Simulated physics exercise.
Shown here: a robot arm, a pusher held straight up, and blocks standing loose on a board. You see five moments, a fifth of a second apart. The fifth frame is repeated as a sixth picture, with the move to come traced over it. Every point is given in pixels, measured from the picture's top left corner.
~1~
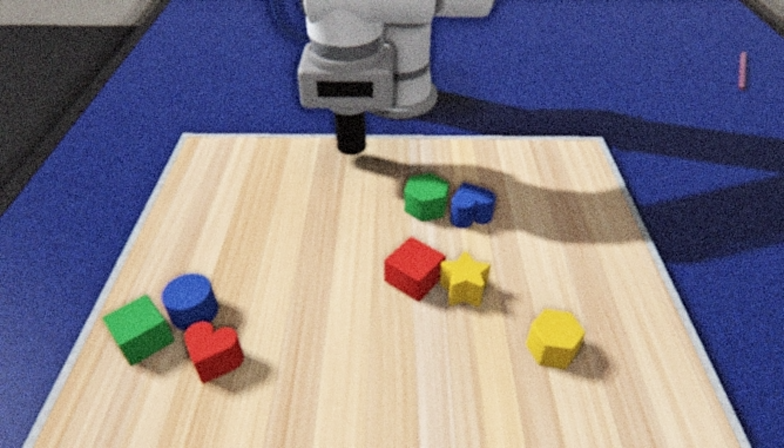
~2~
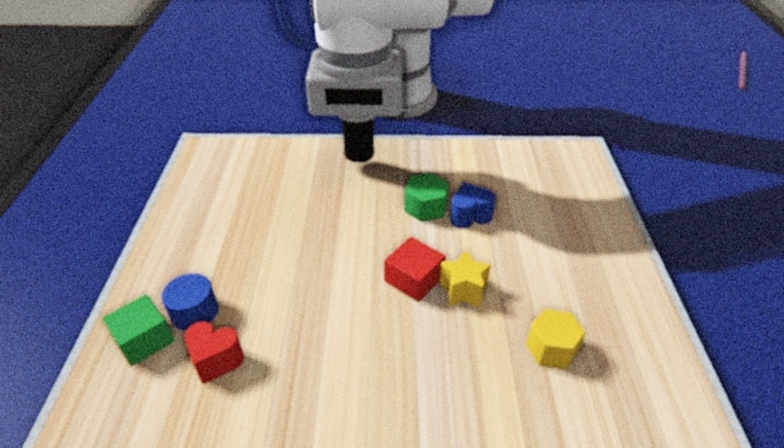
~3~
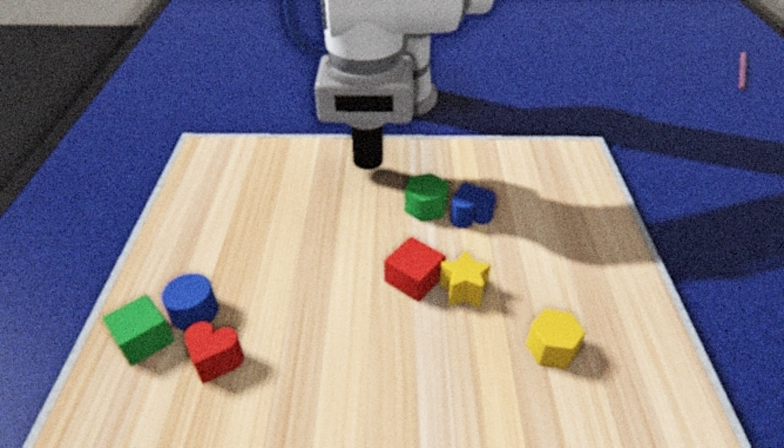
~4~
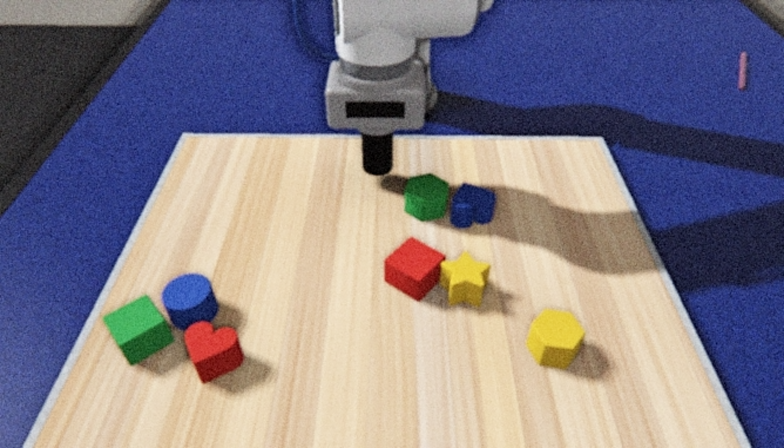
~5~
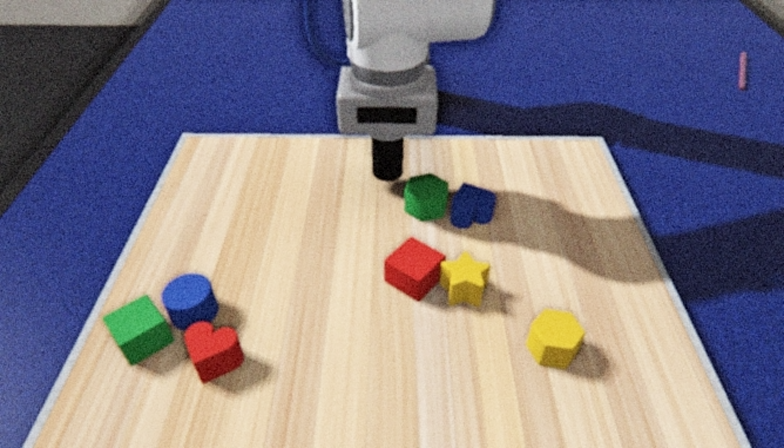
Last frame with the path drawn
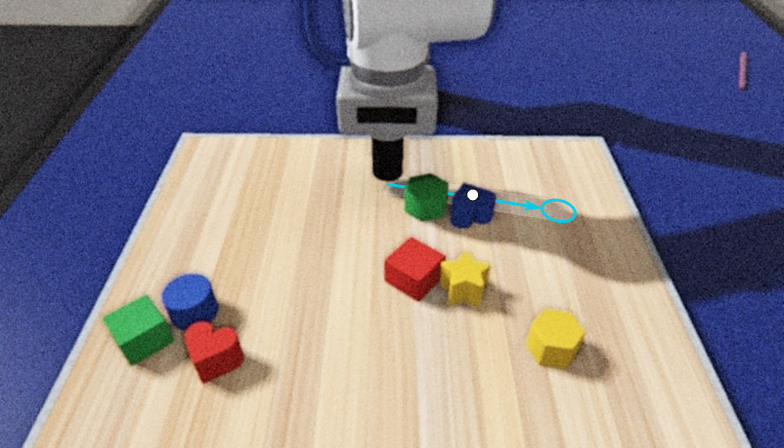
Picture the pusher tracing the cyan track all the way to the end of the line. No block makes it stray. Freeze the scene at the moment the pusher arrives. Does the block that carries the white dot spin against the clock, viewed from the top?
It seems so.
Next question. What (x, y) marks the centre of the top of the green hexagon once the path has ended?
Pixel (438, 195).
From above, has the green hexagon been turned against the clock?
I expect not.
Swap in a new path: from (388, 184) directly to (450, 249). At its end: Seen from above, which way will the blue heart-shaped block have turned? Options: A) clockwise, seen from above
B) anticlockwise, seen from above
I choose B.
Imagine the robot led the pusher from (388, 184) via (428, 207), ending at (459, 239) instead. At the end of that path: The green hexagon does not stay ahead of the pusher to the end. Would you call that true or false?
False - the claim does not hold.
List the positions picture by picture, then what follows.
The first frame shows pusher tip at (352, 147); block tops, green hexagon at (427, 186); blue heart-shaped block at (473, 195).
The second frame shows pusher at (359, 154); blocks unchanged.
The third frame shows pusher at (368, 161); blocks unchanged.
The fourth frame shows pusher at (378, 167); blocks unchanged.
The fifth frame shows pusher at (388, 173); green hexagon at (427, 186); blue heart-shaped block at (473, 195).
Path on the board, from (388, 184) directly to (559, 211); the dot is on the blue heart-shaped block.
What follows on the original path. One third of the way, pusher at (445, 181); green hexagon at (438, 195), turned 20° clockwise; blue heart-shaped block at (478, 199), turned 15° anticlockwise.
Two thirds of the way, pusher at (502, 190); green hexagon at (438, 195), turned 20° clockwise; blue heart-shaped block at (479, 199), turned 20° anticlockwise.
At the end, pusher at (562, 199); green hexagon at (438, 195), turned 20° clockwise; blue heart-shaped block at (479, 199), turned 20° anticlockwise.
